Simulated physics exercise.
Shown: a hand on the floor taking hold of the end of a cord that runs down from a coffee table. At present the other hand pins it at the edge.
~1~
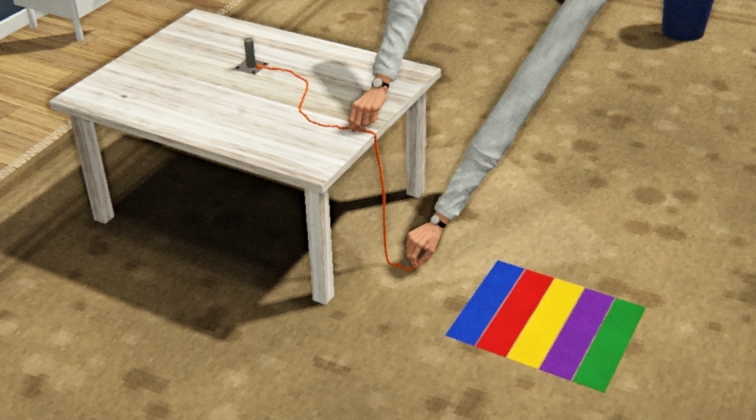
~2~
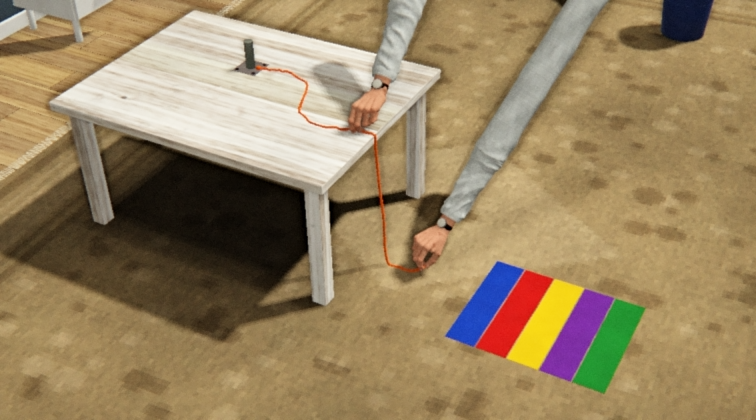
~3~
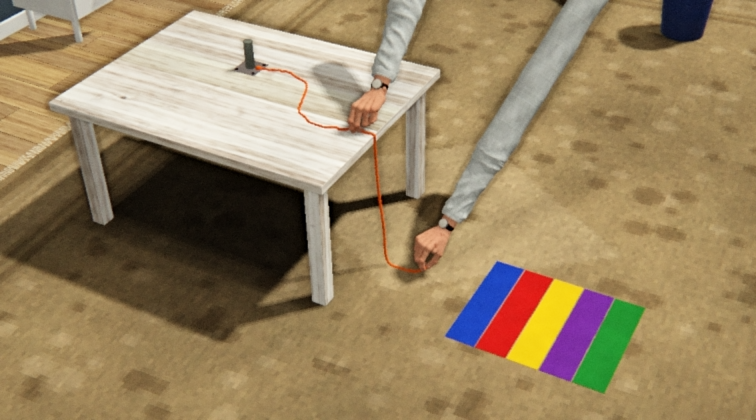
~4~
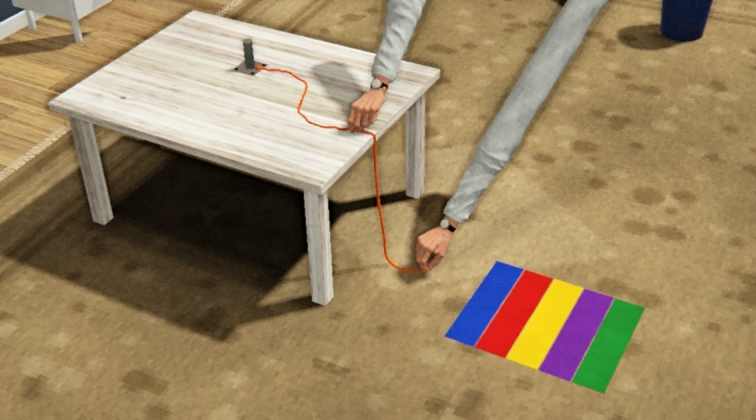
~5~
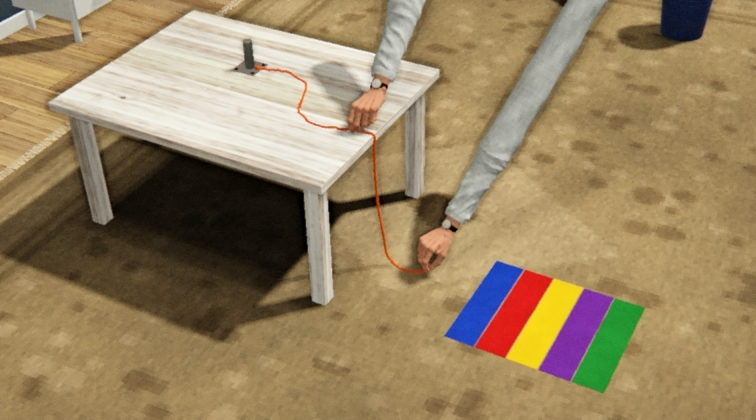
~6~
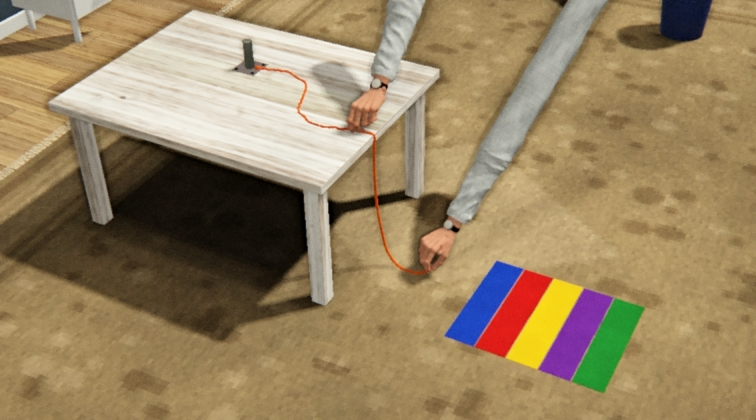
At first, one hand pins an orange cord at the edge of a whitewashed coffee table while another holds its lower end near the floor, left of a five-colored striped patch. The lower hand then shifts very slightly rightward, drawing the cord's end with it, while the upper hand stays still.
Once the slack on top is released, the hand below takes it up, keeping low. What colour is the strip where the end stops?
It is yellow.
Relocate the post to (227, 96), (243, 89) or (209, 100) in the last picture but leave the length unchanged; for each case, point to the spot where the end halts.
Taking the tries in turn, you get (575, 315), (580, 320) and (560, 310).
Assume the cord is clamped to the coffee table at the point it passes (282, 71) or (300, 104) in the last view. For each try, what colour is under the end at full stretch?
Going one at a time, you'd get yellow and then red.
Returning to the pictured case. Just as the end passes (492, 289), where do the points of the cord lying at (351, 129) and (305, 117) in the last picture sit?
The first sits at about (379, 146) and the second at about (348, 116).
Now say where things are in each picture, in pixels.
In the first picture, end (418, 264); blue (469, 326); red (500, 337); yellow (531, 348); purple (563, 359); green (597, 371).
In the second picture, end (424, 267); cord through (282, 72) (304, 97) (318, 125) (375, 140) (381, 199) (385, 250).
In the third picture, end (426, 268).
In the fourth picture, end (427, 268); cord through (281, 72) (303, 97) (317, 125) (374, 140) (378, 198) (385, 250).
In the fifth picture, end (429, 269).
In the sixth picture, end (431, 269); cord through (281, 72) (303, 97) (317, 125) (374, 140) (376, 197) (387, 250).
Soon after, end near (492, 289); over blue.
Then, end near (528, 302); over red.
At full stretch, end near (552, 309); over yellow. It gets as far as the yellow strip.
